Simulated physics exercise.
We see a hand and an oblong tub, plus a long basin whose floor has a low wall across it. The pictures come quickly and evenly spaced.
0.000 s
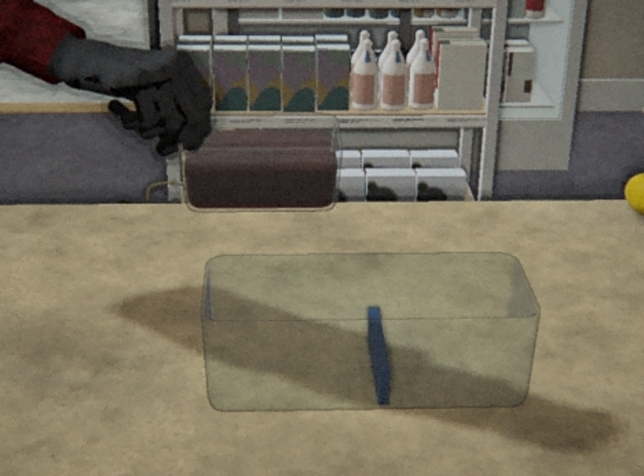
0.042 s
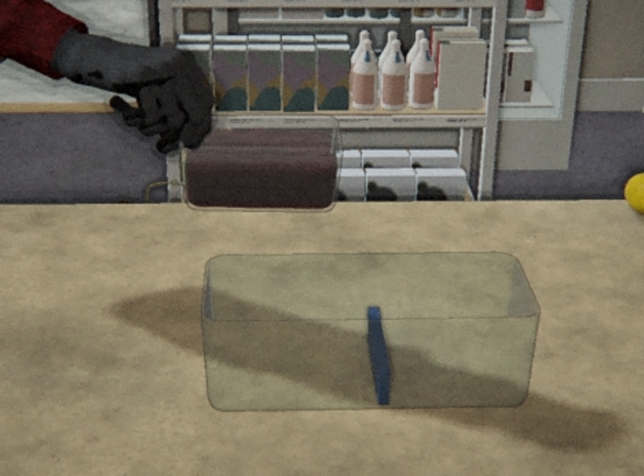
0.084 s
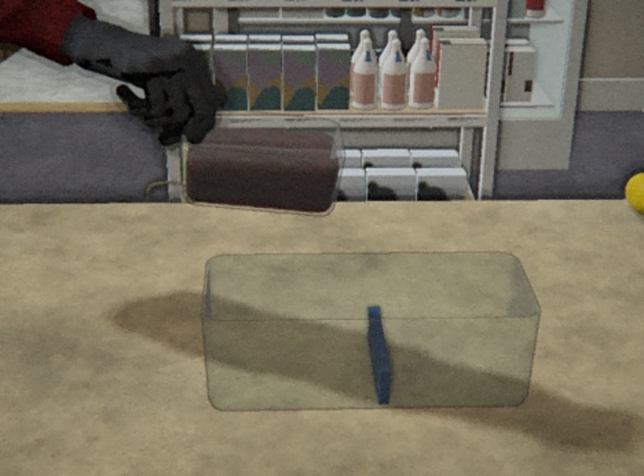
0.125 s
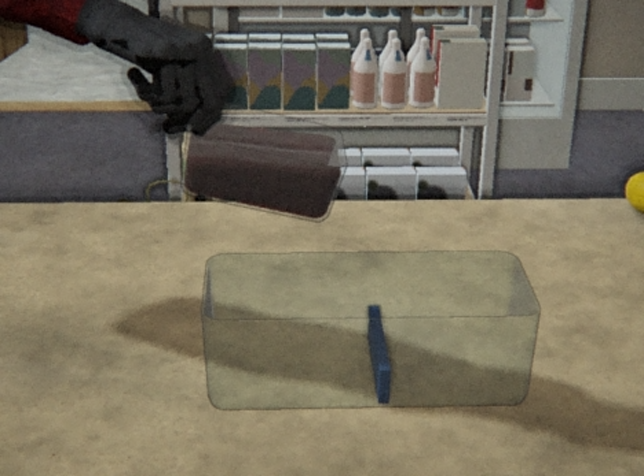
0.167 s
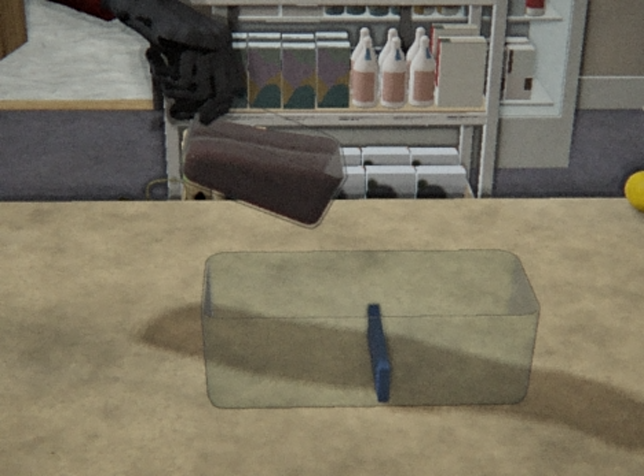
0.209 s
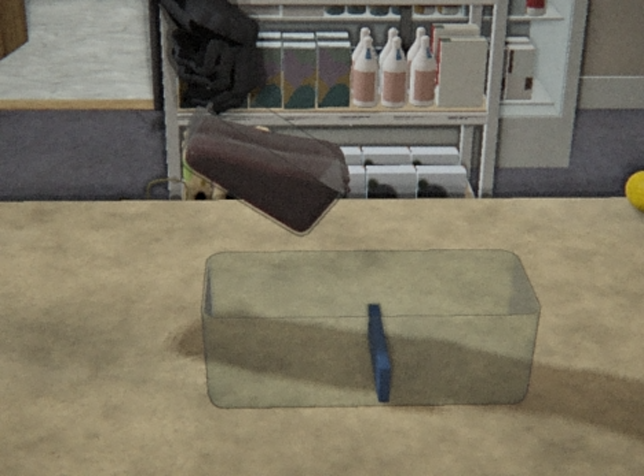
A gloved hand tilting a clear oblong tub of dark wine steadily down to the right above a long, see-through basin.
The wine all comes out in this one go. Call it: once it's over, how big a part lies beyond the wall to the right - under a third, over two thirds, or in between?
In between.
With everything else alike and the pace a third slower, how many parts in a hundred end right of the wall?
Result: Roughly 55 %.
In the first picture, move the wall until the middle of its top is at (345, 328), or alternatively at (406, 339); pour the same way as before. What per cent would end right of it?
The first placement leaves close to 75 per cent, the second close to 15 per cent.
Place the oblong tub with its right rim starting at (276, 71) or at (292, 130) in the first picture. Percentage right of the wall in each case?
10 % and 15 %.
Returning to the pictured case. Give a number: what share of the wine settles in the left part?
I'd say close to 45 per cent.
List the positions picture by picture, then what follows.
In the first frame, it leans 0°; its right rim is at (339, 134); the wine meets the walls at (186, 147) and (335, 146); the long basin's rim runs from (205, 289) to (528, 285); the wall's top is at (379, 339).
In the second frame, it leans 2°; its right rim is at (340, 136); the wine meets the walls at (186, 146) and (335, 146).
In the third frame, it leans 6°; its right rim is at (342, 142); the wine meets the walls at (188, 143) and (337, 149).
In the fourth frame, it leans 13°; its right rim is at (343, 150); the wine meets the walls at (189, 139) and (339, 151).
In the fifth frame, it leans 23°; its right rim is at (343, 162); the wine meets the walls at (190, 136) and (342, 155).
In the sixth frame, it leans 34°; its right rim is at (341, 176); the wine meets the walls at (190, 133) and (333, 160); 5 per cent is over the edge.
A moment on, the oblong tub is tipped on its side and 12 per cent is still to pour, 10 is left of the wall and 30 right of it.
Next, the oblong tub is tipped right over and 1 per cent is still to pour, 37 is left of the wall and 48 right of it.
Then the oblong tub is tipped right over and 0 per cent is still to pour, 42 is left of the wall and 47 right of it.
Later the oblong tub is tipped right over and 0 per cent is still to pour, 45 is left of the wall and 48 right of it.
At rest 45 per cent lies left of the wall, 48 right of it and 7 outside.
